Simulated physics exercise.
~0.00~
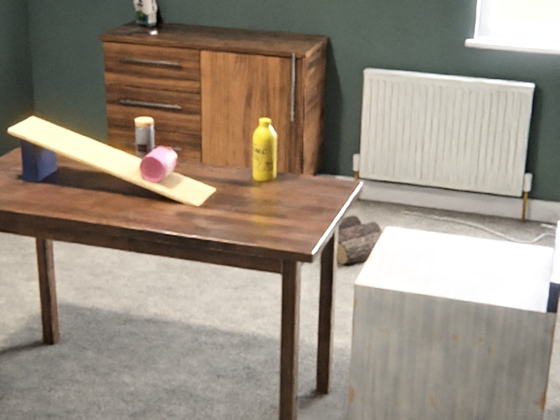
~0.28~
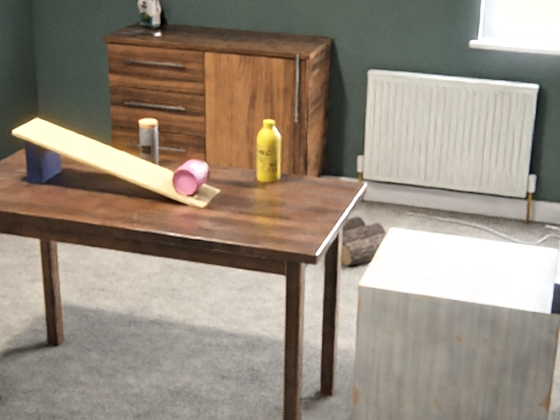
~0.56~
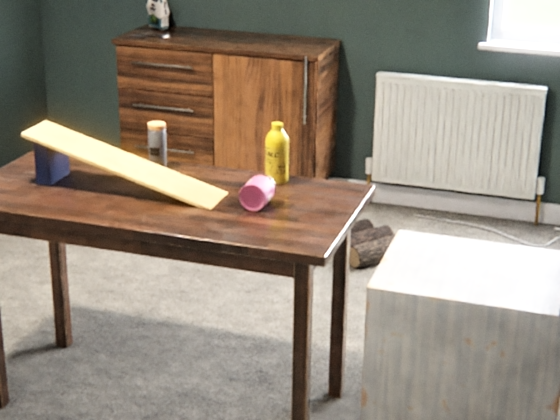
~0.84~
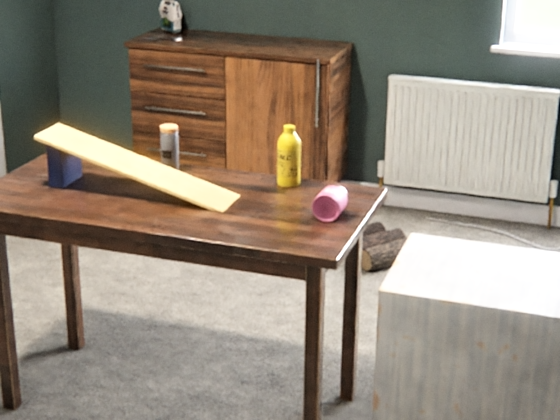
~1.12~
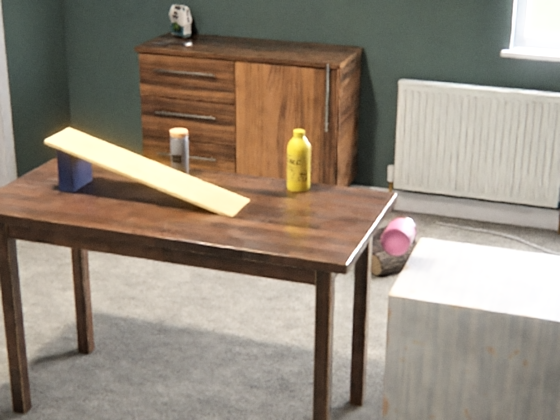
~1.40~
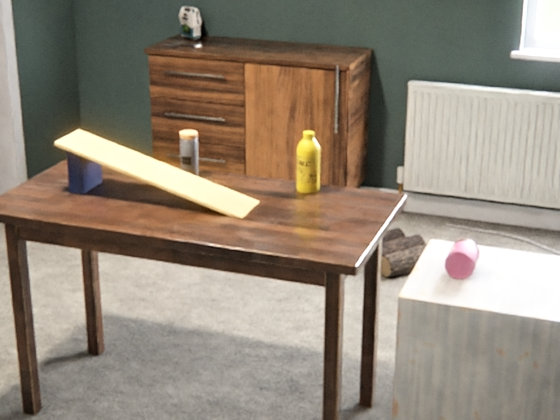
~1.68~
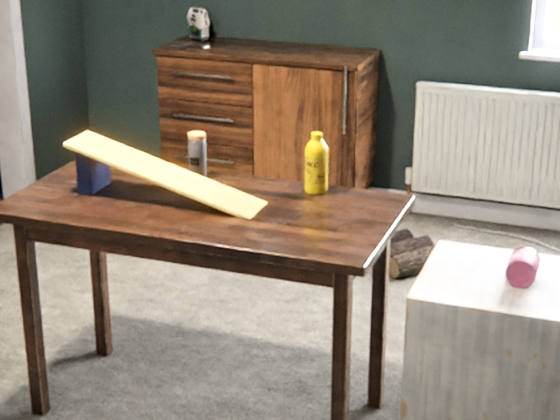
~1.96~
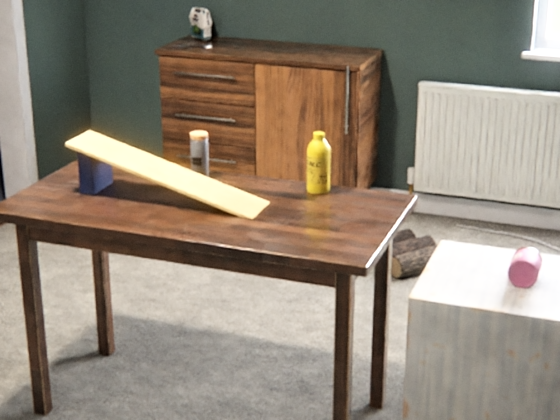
The pink jar rolled down the sloping board and across the wooden table, past the yellow bottle, then shot off the right edge, crossed the gap and landed on the lower pale cabinet, where it rolled a little farther and stopped.
